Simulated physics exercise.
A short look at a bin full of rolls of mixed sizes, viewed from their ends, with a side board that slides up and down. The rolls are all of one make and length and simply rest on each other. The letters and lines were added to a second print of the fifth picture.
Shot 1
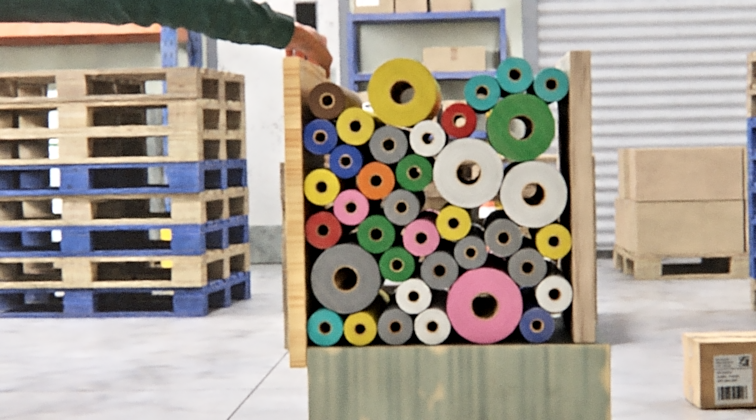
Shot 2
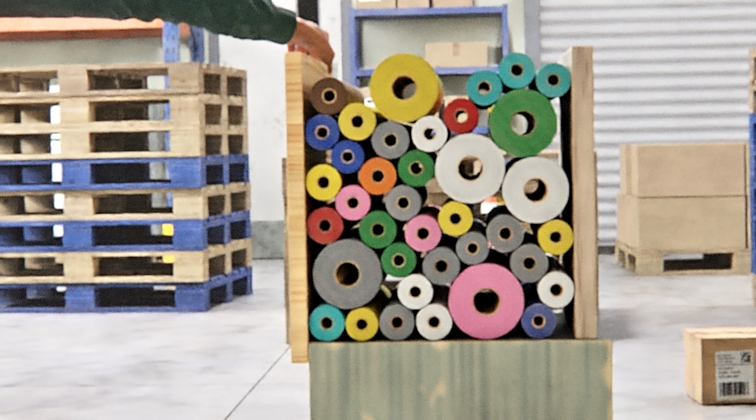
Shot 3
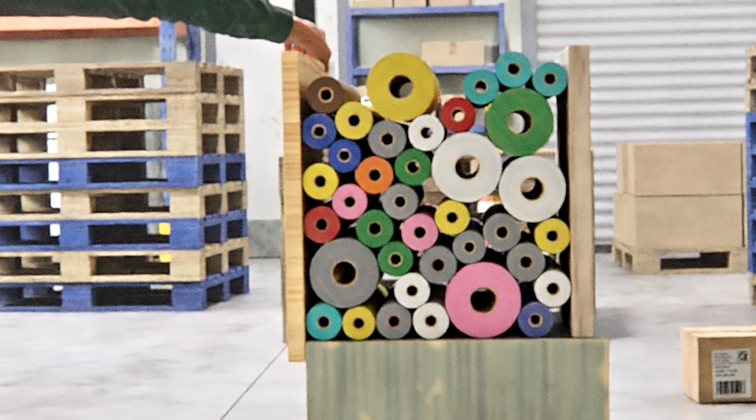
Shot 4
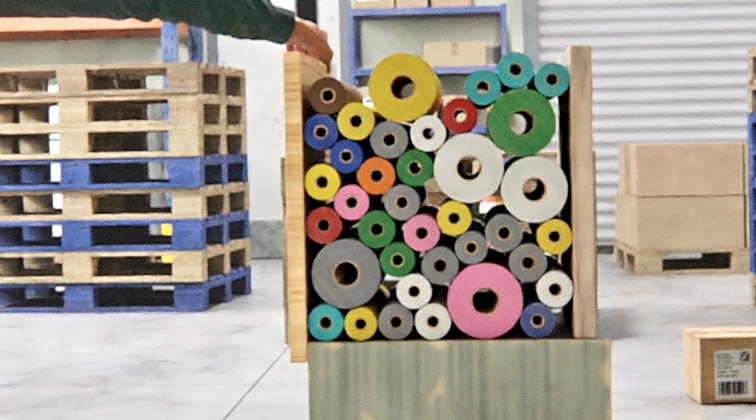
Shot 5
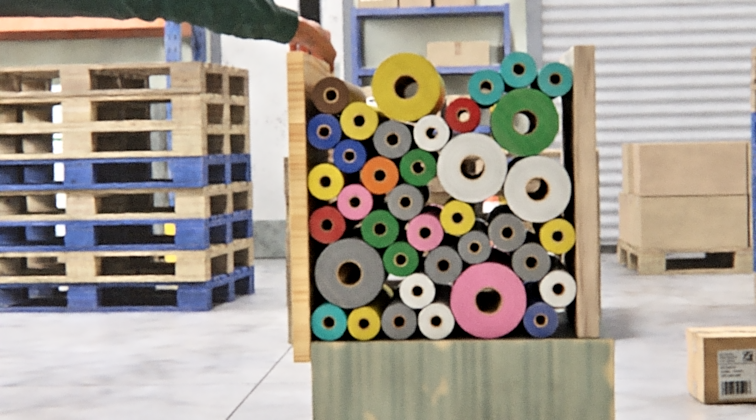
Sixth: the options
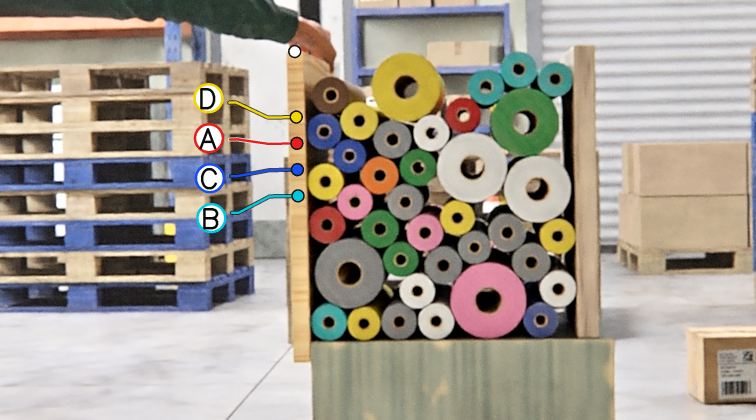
A sleeved arm resting a hand atop the side board of a bin of colourful rolls, everything staying almost still.
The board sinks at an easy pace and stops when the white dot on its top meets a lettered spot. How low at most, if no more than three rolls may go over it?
Slide it to B.
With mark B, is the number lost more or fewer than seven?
It loses fewer than seven.
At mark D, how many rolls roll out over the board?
At D the number is none.
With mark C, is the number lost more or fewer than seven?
It loses fewer than seven.
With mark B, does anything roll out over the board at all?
Yes, at B.
On the marked copy, A at (296, 143); B at (298, 196); C at (297, 169); D at (296, 117); the white dot at (294, 52).
With B. Early on, top of the board (306, 118).
Further on, top of the board (307, 192).
At the end, top of the board (308, 195), two out over the board.
As for the rest, A none out over the board; C none out over the board; D none out over the board.
